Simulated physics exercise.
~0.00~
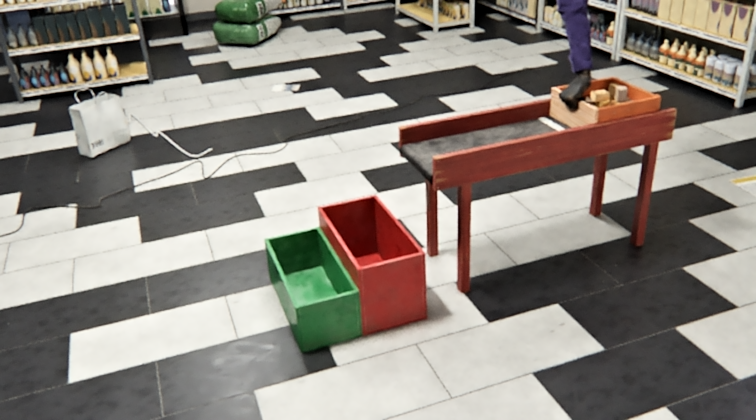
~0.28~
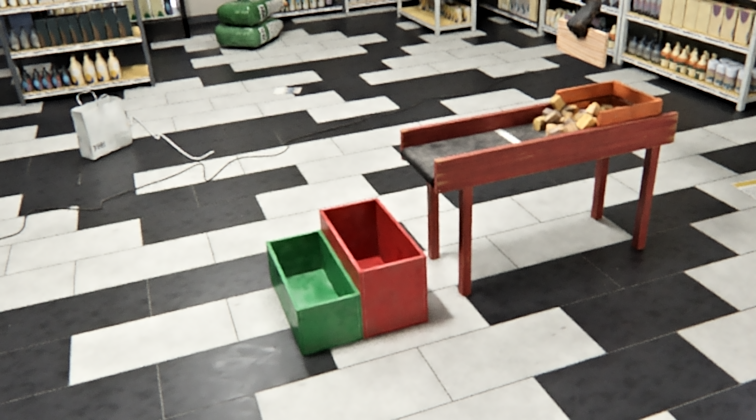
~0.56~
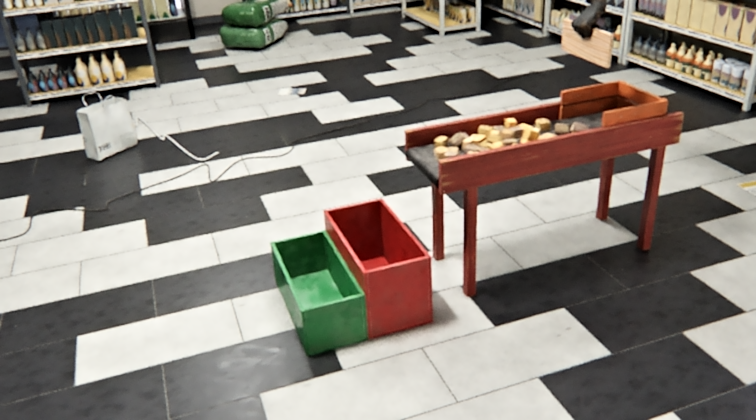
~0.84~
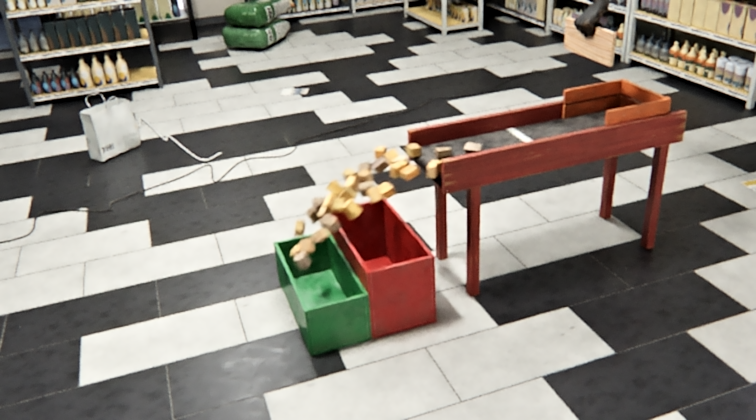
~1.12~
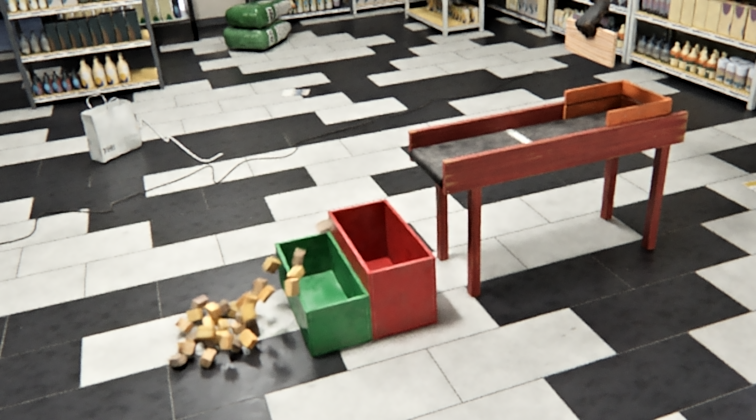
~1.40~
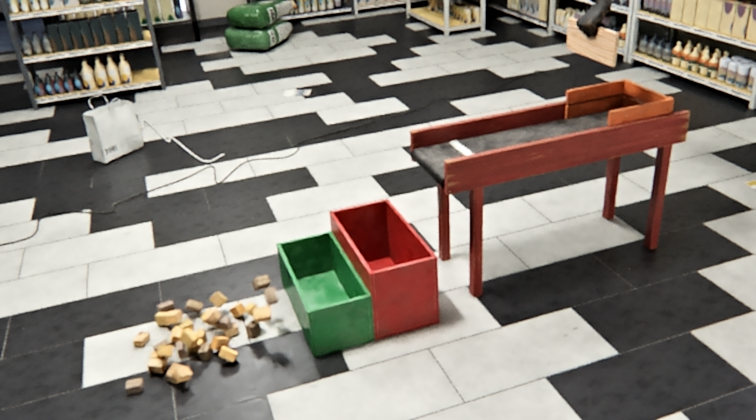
In a shop aisle, wooden blocks riding a belt leftward, flying over red and green boxes and scattering on the tiled floor beyond.
